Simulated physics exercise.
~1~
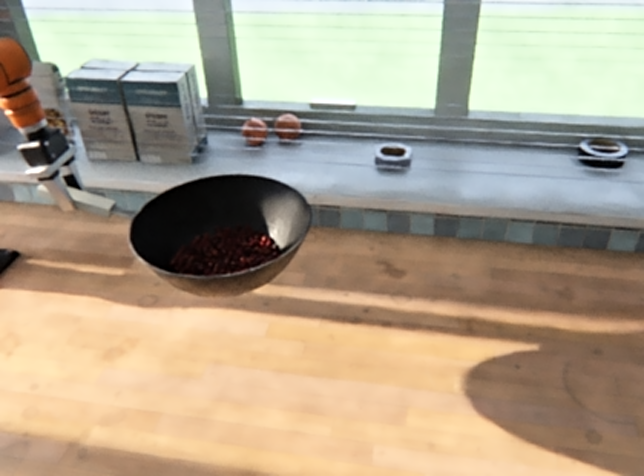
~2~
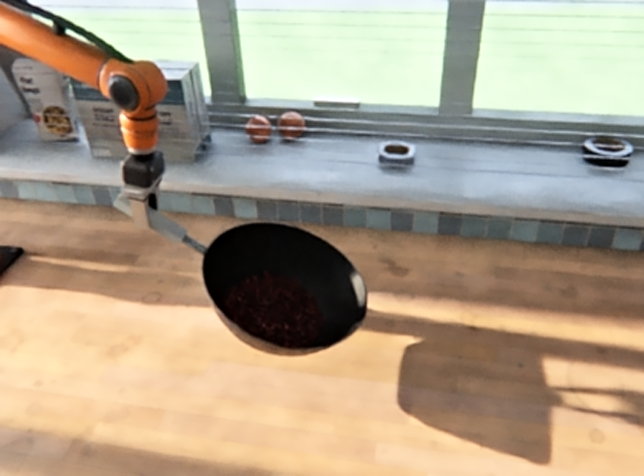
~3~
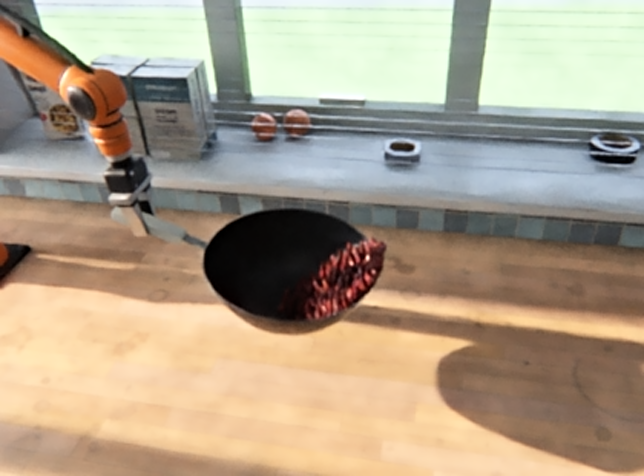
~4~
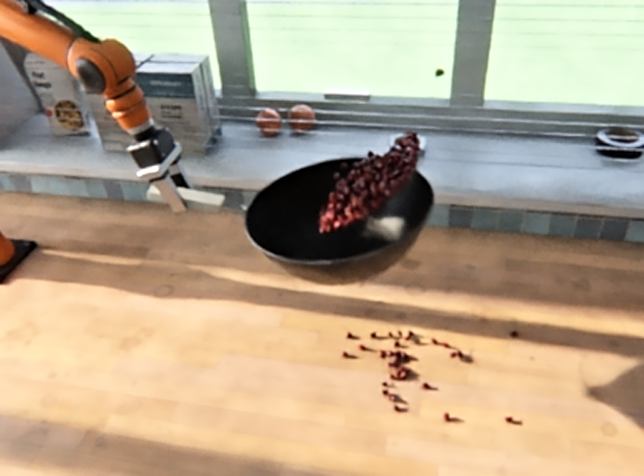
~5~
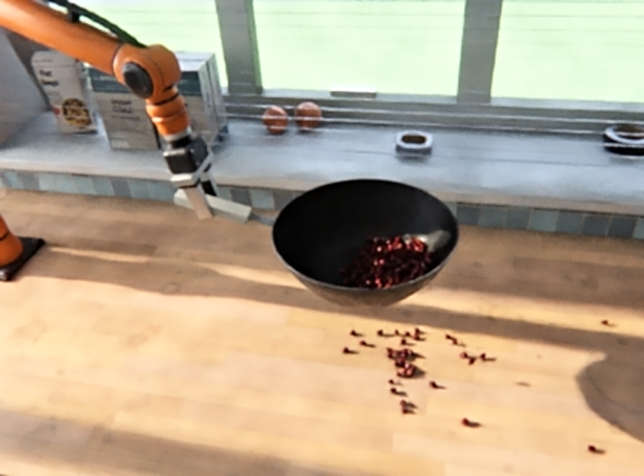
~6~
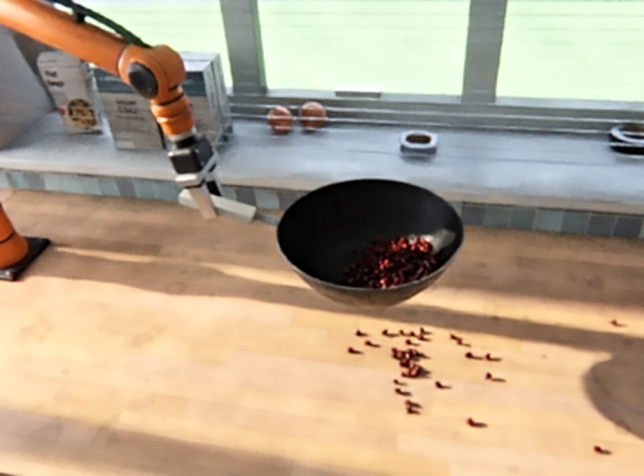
At first, an orange robot arm holds a dark wok of reddish beans above a sunlit wooden counter near a window. The arm swings the wok to the right and dips it, tipping it so the beans lie low inside. It levels out, and the beans slide up against the right side. Then the wok lifts and tosses them above its rim in a slanting clump, while some spill onto the counter. The wok lowers as most of the beans drop back into it. Finally it hangs still and level, with a small scatter of beans on the wood below.
